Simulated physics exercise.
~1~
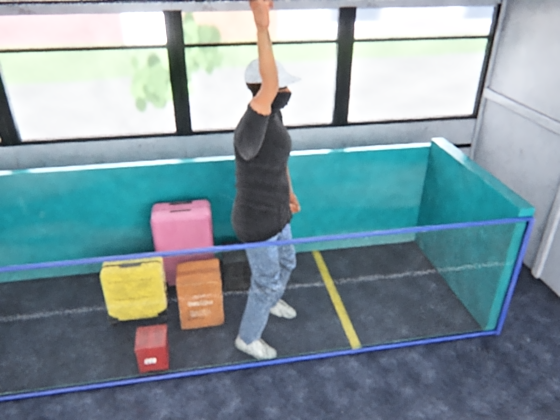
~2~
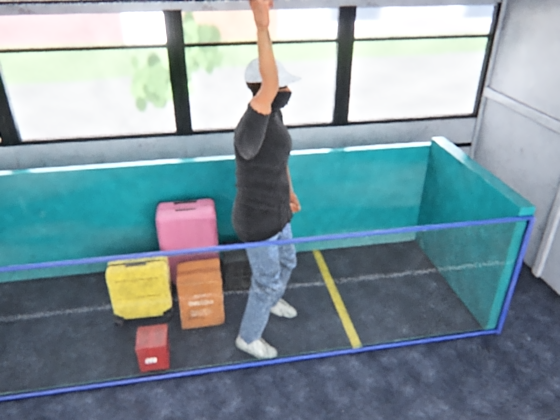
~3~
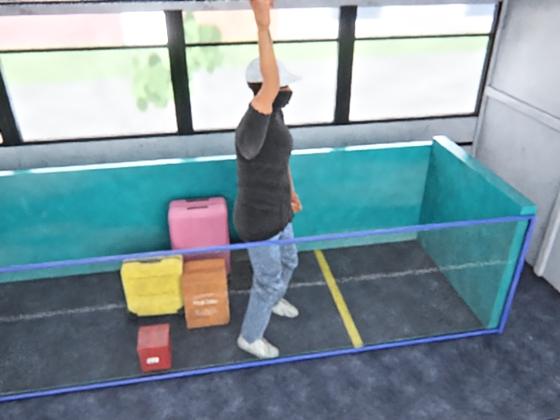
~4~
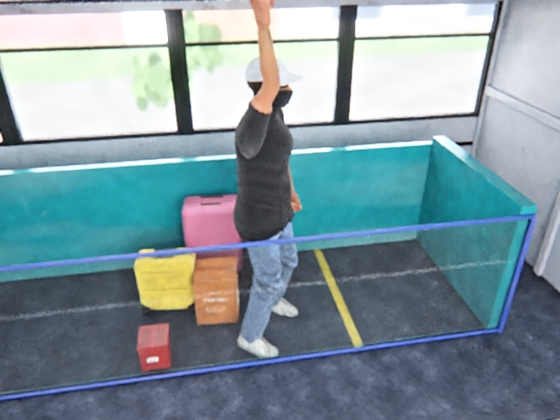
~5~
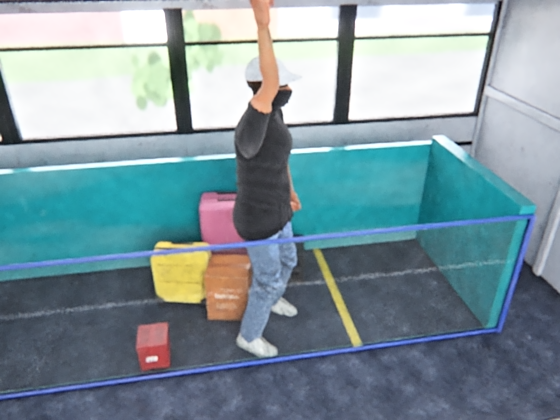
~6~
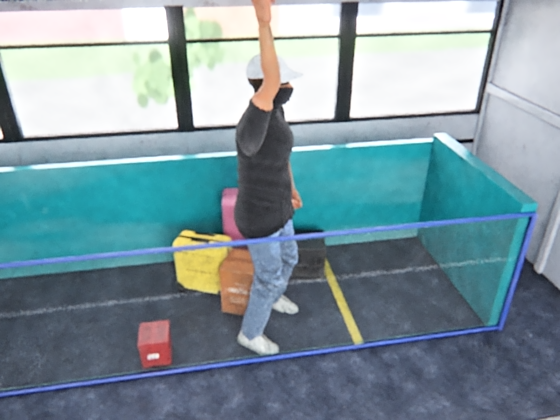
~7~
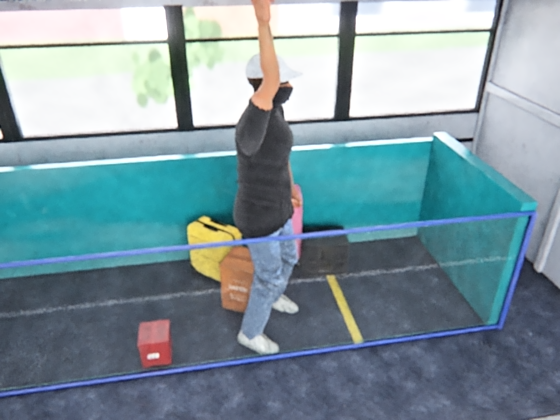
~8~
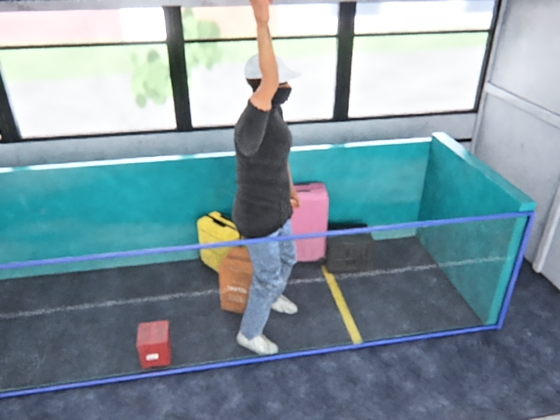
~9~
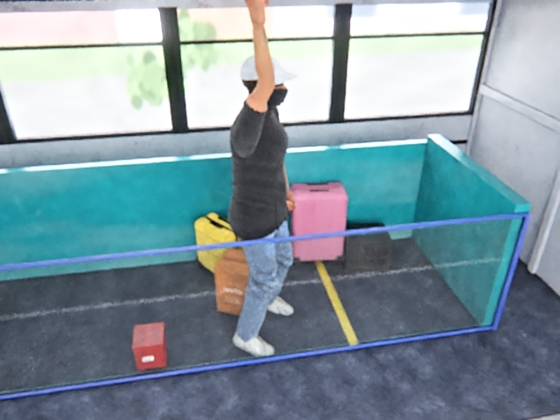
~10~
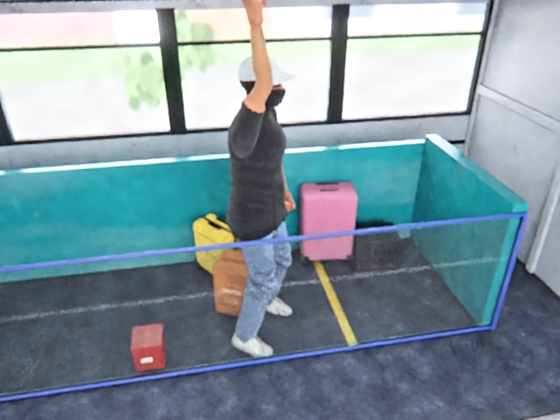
We see a capped person standing with one arm raised among bags as the pink and yellow cases, orange pack and a dark crate slide right; the pink case and crate end beyond the yellow line, while the yellow case and pack stop short and the red tub stays put.
